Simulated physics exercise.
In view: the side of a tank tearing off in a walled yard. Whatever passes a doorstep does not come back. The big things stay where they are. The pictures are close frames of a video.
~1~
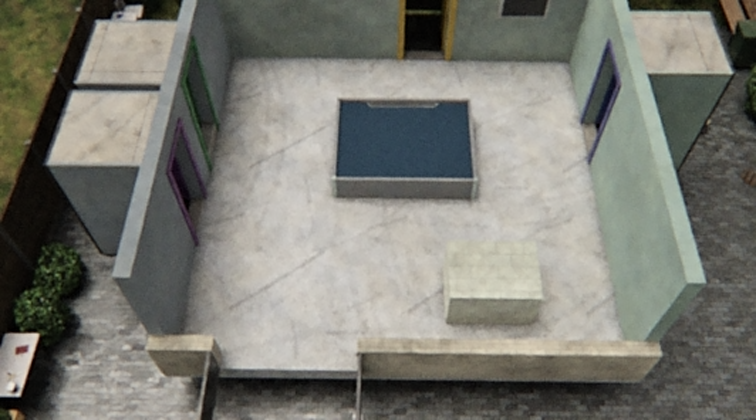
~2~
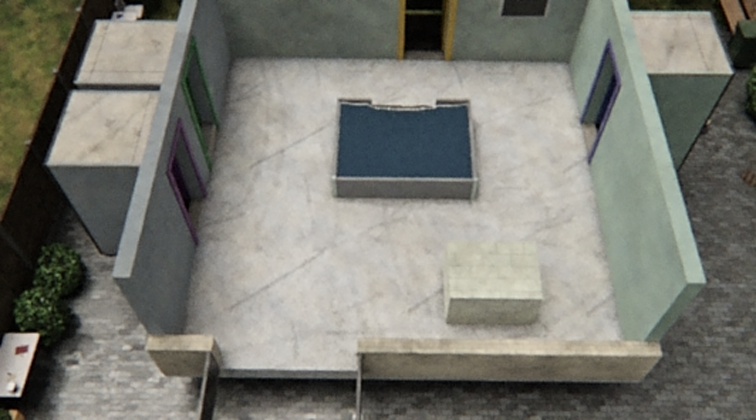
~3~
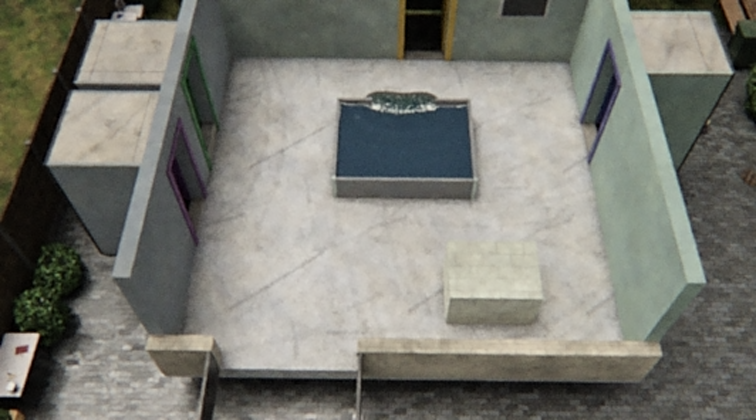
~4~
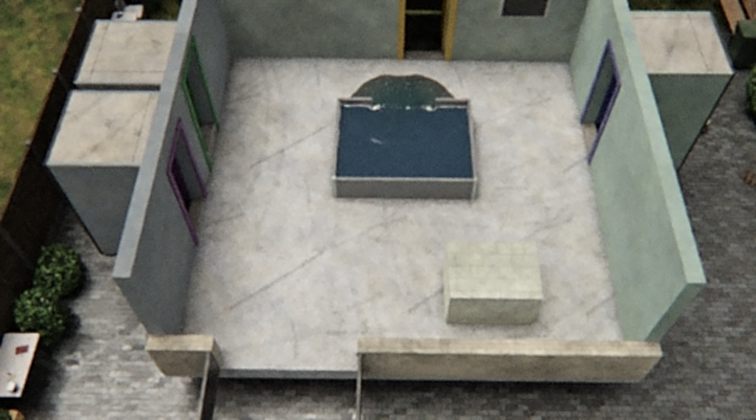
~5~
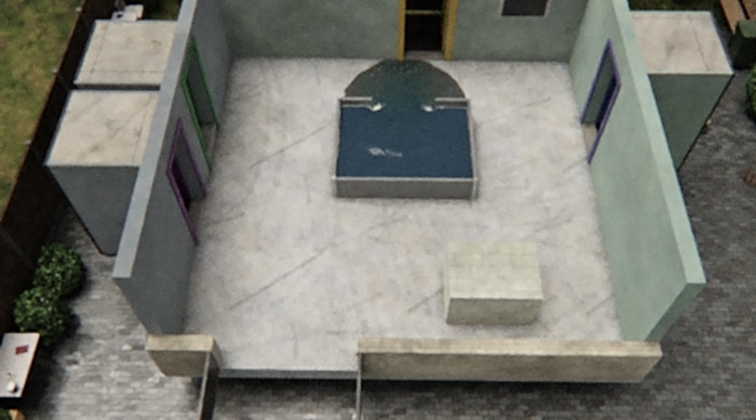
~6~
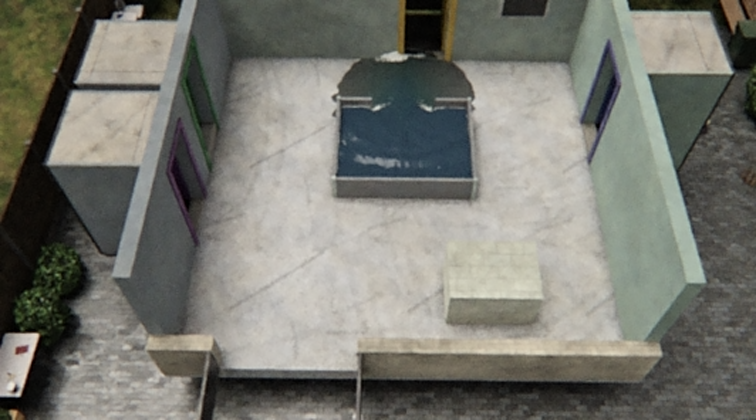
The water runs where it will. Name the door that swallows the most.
Most goes in at the yellow door.
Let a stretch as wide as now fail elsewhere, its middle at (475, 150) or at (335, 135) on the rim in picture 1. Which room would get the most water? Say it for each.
In turn: The door marked blue, the door marked purple.
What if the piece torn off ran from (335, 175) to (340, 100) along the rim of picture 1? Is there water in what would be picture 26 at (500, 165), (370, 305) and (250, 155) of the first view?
In turn: Not flooded, free of water, under water.
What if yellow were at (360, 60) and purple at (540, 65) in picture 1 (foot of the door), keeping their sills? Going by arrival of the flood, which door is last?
Last comes the door marked green.
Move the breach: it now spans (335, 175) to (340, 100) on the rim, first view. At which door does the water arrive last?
Last comes the door marked blue.
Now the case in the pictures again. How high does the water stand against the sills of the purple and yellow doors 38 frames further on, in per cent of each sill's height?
Near 40 and 280 in a hundred.
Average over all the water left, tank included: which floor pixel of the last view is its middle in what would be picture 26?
Around (393, 125).
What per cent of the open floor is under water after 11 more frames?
Some 15 per cent.
A moment on, water covers 10 % of the floor; yellow door a lot in, purple door not reached, green door not reached, blue door not reached.
Next, water covers 15 % of the floor; yellow door a lot in, purple door not reached, green door not reached, blue door not reached.
Then, water covers 25 % of the floor; yellow door a lot in, purple door not reached, green door wet at the sill, nothing in, blue door wet at the sill, nothing in.
Later, water covers 55 % of the floor; yellow door a lot in, purple door wet at the sill, nothing in, green door wet at the sill, nothing in, blue door wet at the sill, nothing in.
In the end, water covers 90 % of the floor; yellow door a lot in, purple door wet at the sill, nothing in, green door wet at the sill, nothing in, blue door wet at the sill, nothing in; the yellow door has let in the most.
